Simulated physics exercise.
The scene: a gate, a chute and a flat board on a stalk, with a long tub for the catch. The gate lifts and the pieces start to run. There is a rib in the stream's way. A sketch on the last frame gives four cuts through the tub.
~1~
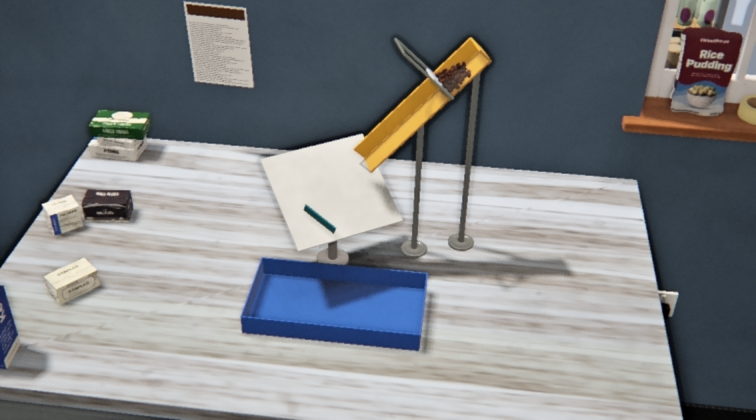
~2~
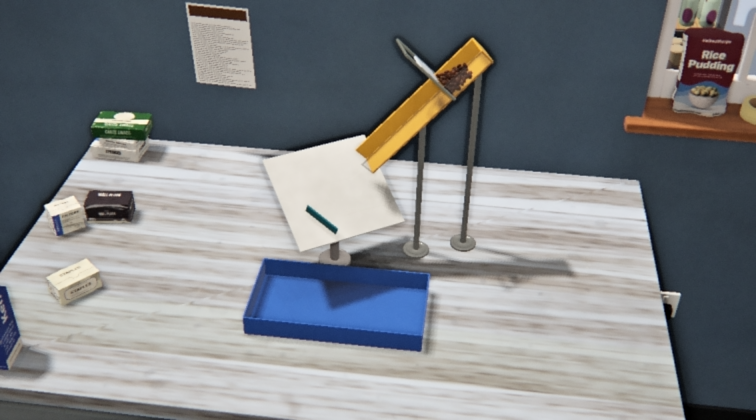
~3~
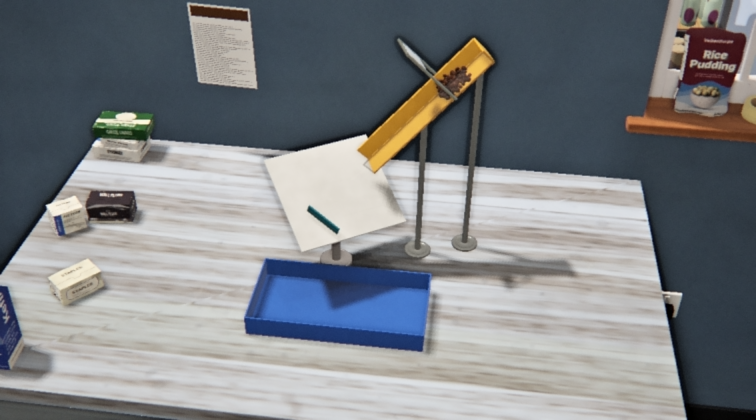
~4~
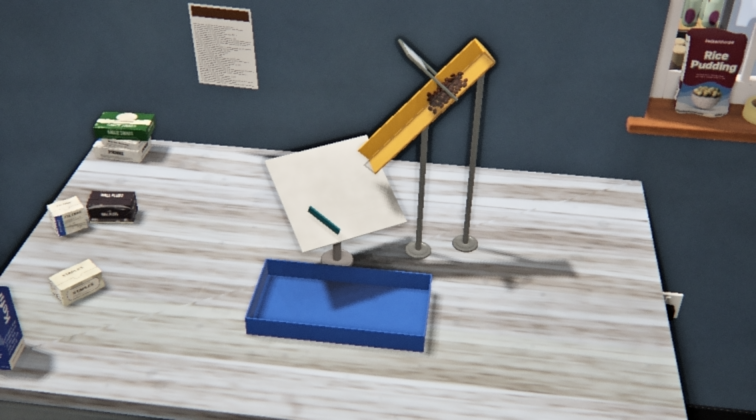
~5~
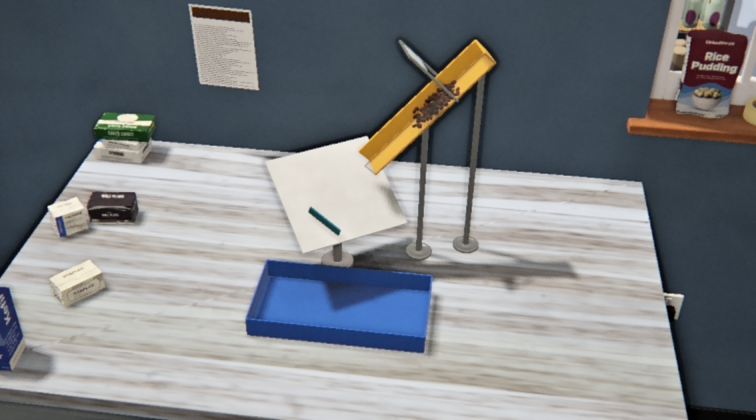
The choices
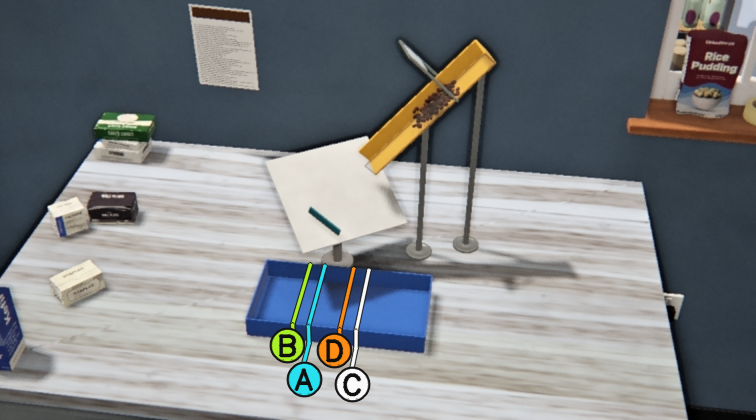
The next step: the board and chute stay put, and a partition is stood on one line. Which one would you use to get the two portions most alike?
Best: C.
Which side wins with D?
The right side.
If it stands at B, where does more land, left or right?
More lands on the right.
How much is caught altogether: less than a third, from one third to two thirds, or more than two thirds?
It is more than two thirds.
On the marked copy, line A crosses the front rim at (308, 325); line B crosses the front rim at (292, 323); line C crosses the front rim at (356, 330); line D crosses the front rim at (339, 328).
With A, of what is caught, only a few on the left of the divider, all but a few on the right.
With B, of what is caught, none at all on the left of the divider, the whole lot on the right.
With C, of what is caught, close to half on the left of the divider, close to half on the right.
With D, of what is caught, a small share on the left of the divider, the bulk on the right.
